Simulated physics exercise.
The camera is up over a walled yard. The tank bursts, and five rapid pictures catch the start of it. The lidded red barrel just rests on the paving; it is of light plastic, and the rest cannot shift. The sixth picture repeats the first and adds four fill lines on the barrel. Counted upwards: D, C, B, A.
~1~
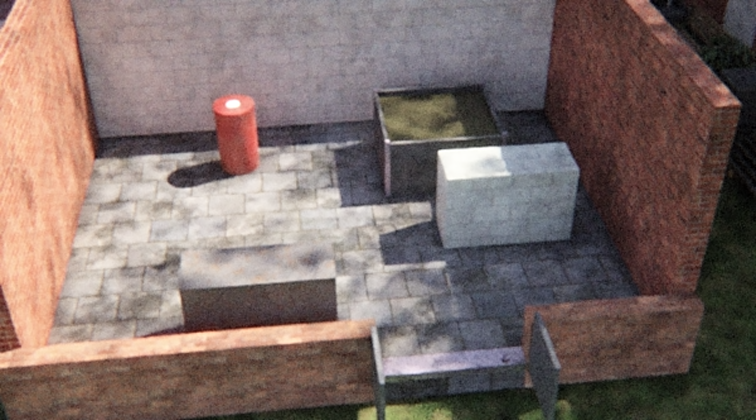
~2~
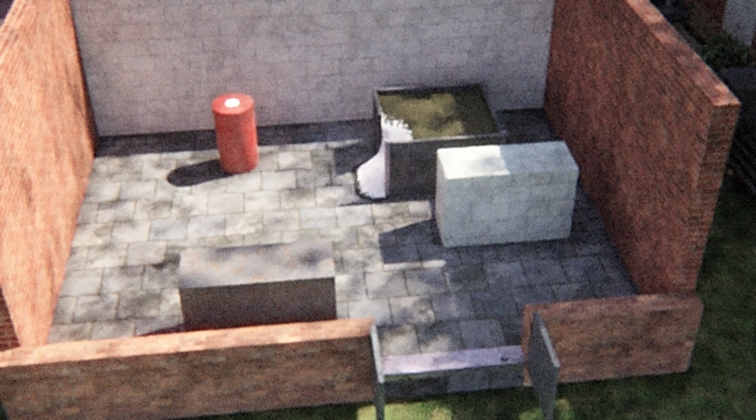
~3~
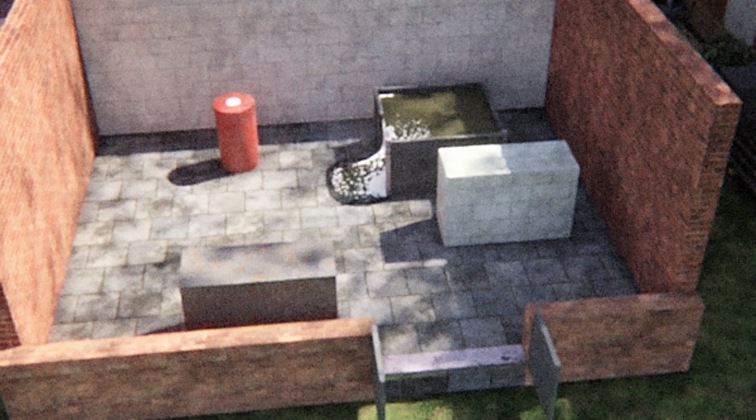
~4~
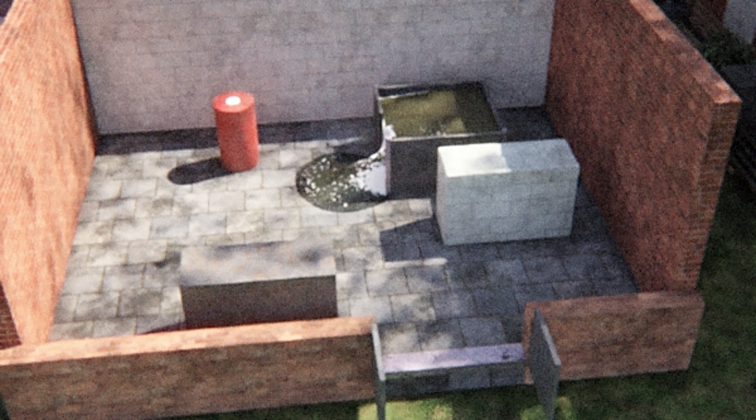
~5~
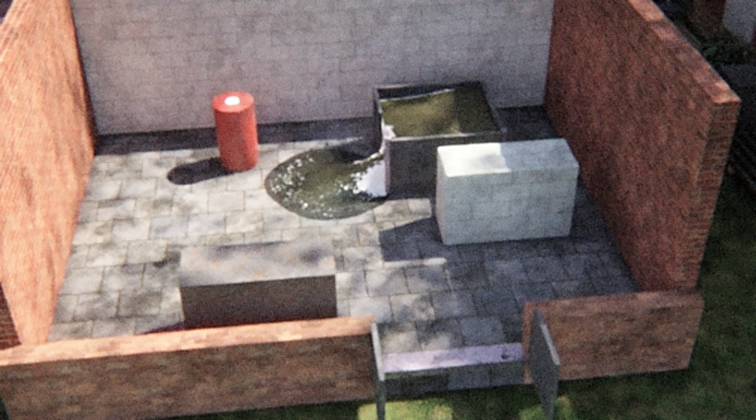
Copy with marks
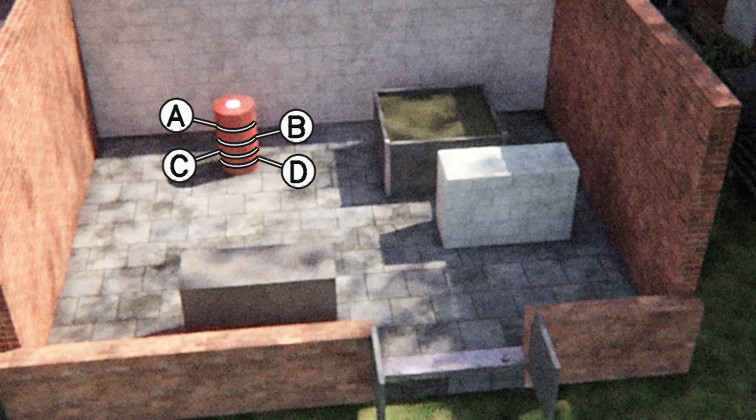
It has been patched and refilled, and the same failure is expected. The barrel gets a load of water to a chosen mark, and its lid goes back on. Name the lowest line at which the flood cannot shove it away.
C will do.
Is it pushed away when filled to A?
No, that is safe.
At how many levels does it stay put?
Three of them.
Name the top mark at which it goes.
That is mark D.
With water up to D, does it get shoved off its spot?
Yes, that goes wrong.
On the marked copy, A at (235, 130); B at (236, 145); C at (238, 156); D at (239, 166); from the bottom up D, C, B, A.
Choosing A, it does not move.
Choosing B, it does not move.
Choosing C, it does not move.
Choosing D, it is pushed about its own width away.
